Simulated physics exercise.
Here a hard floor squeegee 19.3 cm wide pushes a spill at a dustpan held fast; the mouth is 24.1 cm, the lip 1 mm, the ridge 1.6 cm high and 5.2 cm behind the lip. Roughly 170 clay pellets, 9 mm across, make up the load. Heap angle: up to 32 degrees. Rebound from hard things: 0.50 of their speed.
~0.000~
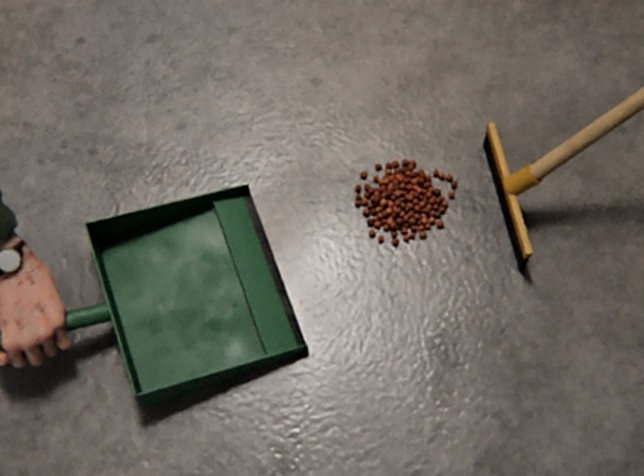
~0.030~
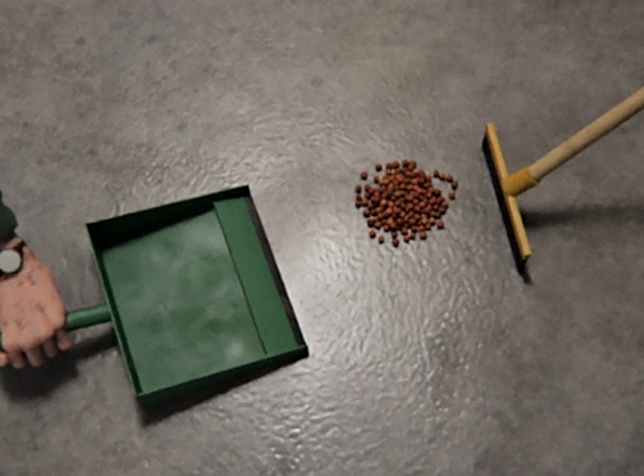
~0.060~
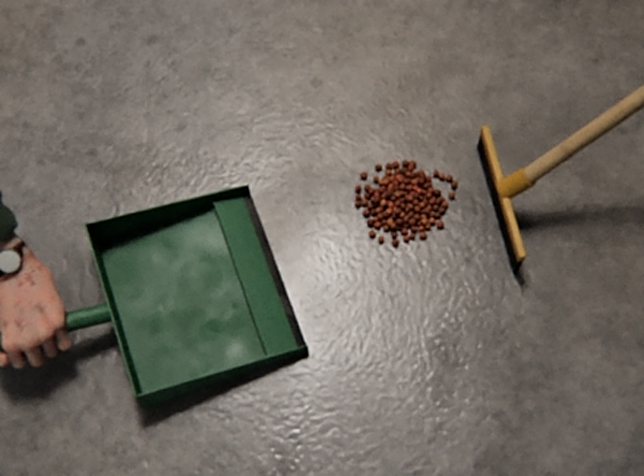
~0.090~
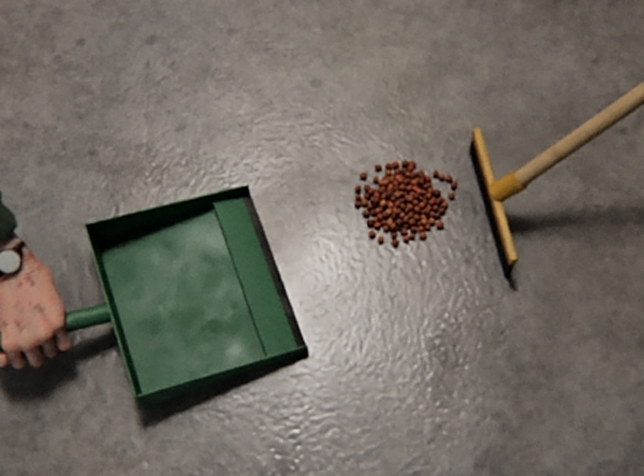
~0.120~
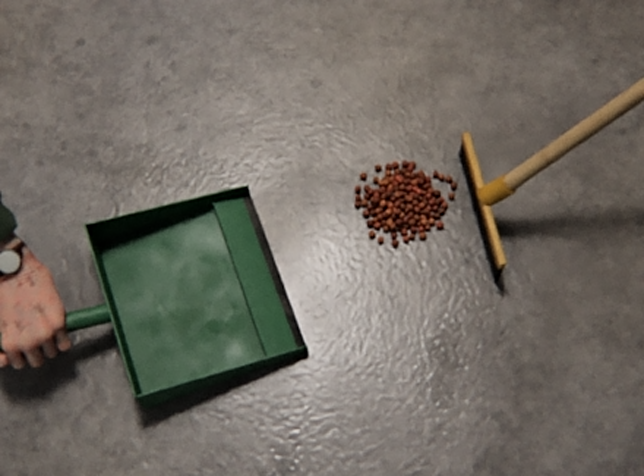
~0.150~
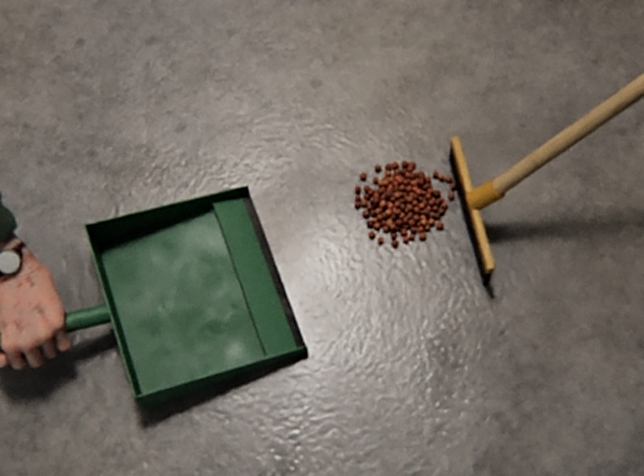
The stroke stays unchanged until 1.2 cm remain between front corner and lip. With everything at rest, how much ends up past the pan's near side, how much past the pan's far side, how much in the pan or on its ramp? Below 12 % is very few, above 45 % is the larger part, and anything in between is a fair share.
Past the pan's near side: Very few, past the pan's far side: Very few, in the pan or on its ramp: A fair share.
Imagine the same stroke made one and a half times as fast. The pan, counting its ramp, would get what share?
Then some 30 in a hundred.
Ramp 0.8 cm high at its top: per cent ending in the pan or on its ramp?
I'd expect close to 25 per cent.
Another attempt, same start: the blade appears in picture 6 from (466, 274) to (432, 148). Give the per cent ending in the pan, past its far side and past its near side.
That ends as pan 35, far 15, and near 0.
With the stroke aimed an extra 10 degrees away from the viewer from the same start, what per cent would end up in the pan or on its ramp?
Estimate: 30 % in pan or on ramp.
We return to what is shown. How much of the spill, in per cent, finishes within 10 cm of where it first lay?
Around 20 in a hundred.
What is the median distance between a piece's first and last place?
Somewhere around 18 centimetres.
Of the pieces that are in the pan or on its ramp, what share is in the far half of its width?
Around 60 percent.
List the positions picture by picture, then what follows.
Blade from (527, 254) to (491, 129), moved 0.0 cm, 0 of the pieces shifted so far; middle of the pieces at (402, 200); pan at (186, 300), in the first picture.
Blade from (526, 255) to (489, 130), moved 0.2 cm, 0 of the pieces shifted so far; middle of the pieces at (402, 200), in the second picture.
Blade from (521, 257) to (484, 132), moved 0.9 cm, 0 of the pieces shifted so far; middle of the pieces at (402, 200), in the third picture.
Blade from (512, 260) to (476, 135), moved 2.1 cm, 0 of the pieces shifted so far; middle of the pieces at (402, 201), in the fourth picture.
Blade from (501, 265) to (466, 139), moved 3.6 cm, 0 of the pieces shifted so far; middle of the pieces at (402, 201), in the fifth picture.
Blade from (490, 269) to (455, 143), moved 5.2 cm, 0 of the pieces shifted so far; middle of the pieces at (402, 201); pan at (185, 302). Its pace works out near 0.52 m/s, in the sixth picture.
After 0.38 s, middle of the blade 15 cm from the lip; 0 % over the lip, far side 0 %, near side 0 %.
After 0.53 s, middle of the blade 7 cm from the lip; 0 % over the lip, far side 0 %, near side 0 %.
Then, at 0.81 s, middle of the blade 3 cm from the lip; 20 % over the lip, far side 0 %, near side 0 %.
By 1.1 s all is still; near side 0 %, far side 0 %, pan 20 %, in front of the lip or behind the blade 80 %.
